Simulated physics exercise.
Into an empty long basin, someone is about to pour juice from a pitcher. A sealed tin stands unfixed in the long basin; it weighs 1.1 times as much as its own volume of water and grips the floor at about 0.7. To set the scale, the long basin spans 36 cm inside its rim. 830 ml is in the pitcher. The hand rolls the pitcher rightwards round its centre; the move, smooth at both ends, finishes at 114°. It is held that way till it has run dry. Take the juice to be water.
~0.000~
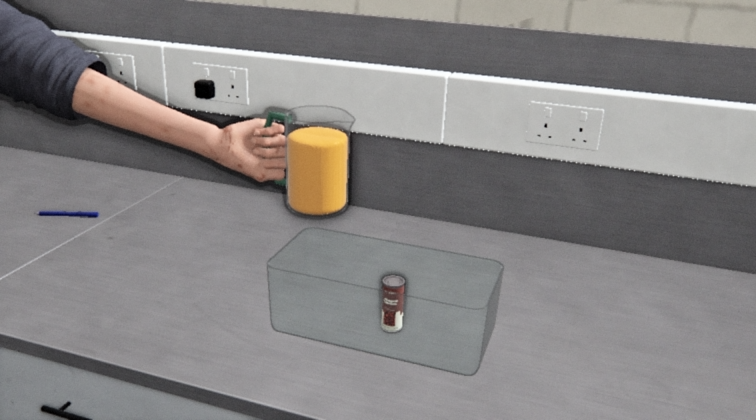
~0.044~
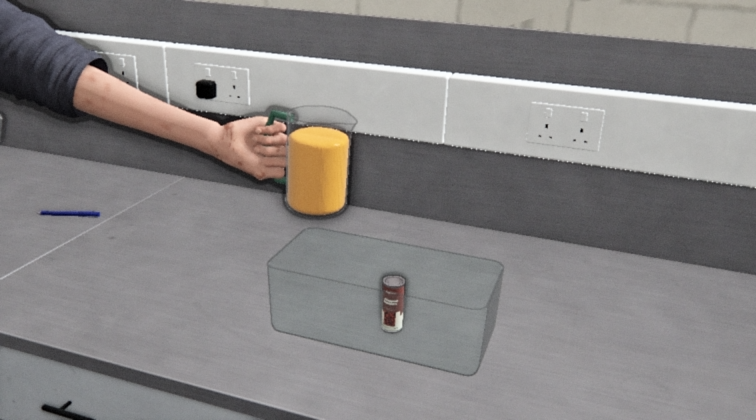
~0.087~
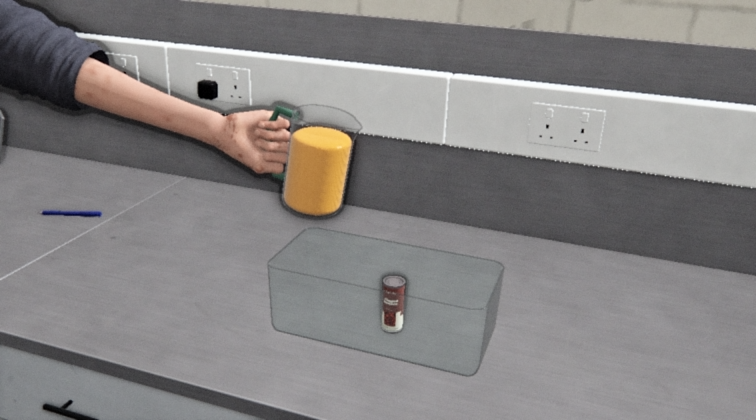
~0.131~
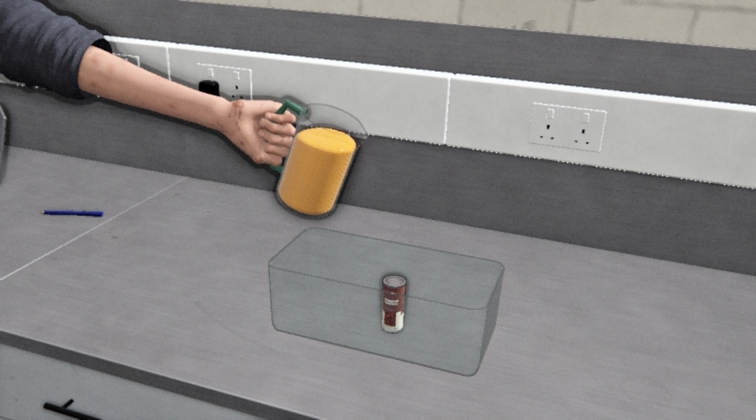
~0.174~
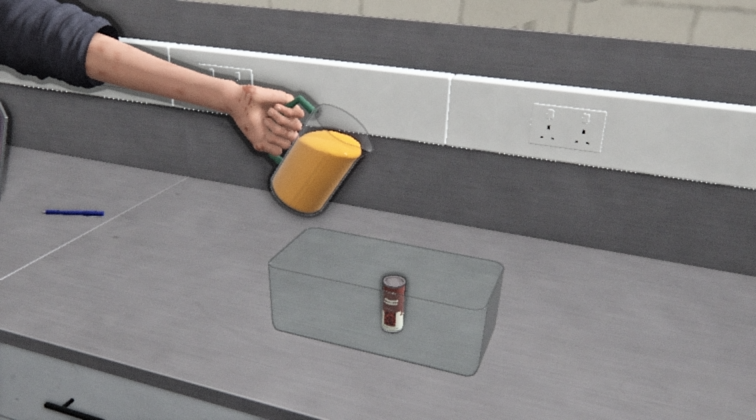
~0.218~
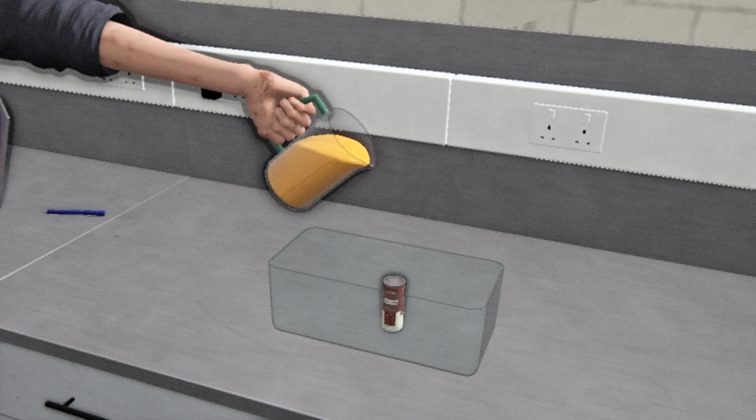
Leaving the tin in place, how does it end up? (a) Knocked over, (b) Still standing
(b) Still standing.
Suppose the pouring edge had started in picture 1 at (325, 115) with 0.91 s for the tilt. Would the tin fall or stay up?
It tumbles.
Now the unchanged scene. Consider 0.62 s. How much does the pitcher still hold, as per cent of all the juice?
I'd estimate some 16 per cent.
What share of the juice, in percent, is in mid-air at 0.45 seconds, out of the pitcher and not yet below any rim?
26 %.
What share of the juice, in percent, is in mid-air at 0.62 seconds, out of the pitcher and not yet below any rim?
Roughly 20 %.
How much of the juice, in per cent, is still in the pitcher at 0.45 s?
60 %.
After 0.45 s the tilt is 112° and 59 per cent is still to pour; the tin stands where it began.
After 0.62 s the tilt is 114° and 17 per cent is still to pour; the tin stands where it began.
After 0.80 s the tilt is 114° and 2 per cent is still to pour; the tin stands where it began.
After 0.99 s the tilt is 114° and 0 per cent is still to pour; the tin stands where it began.
In the end the tin stands where it began.
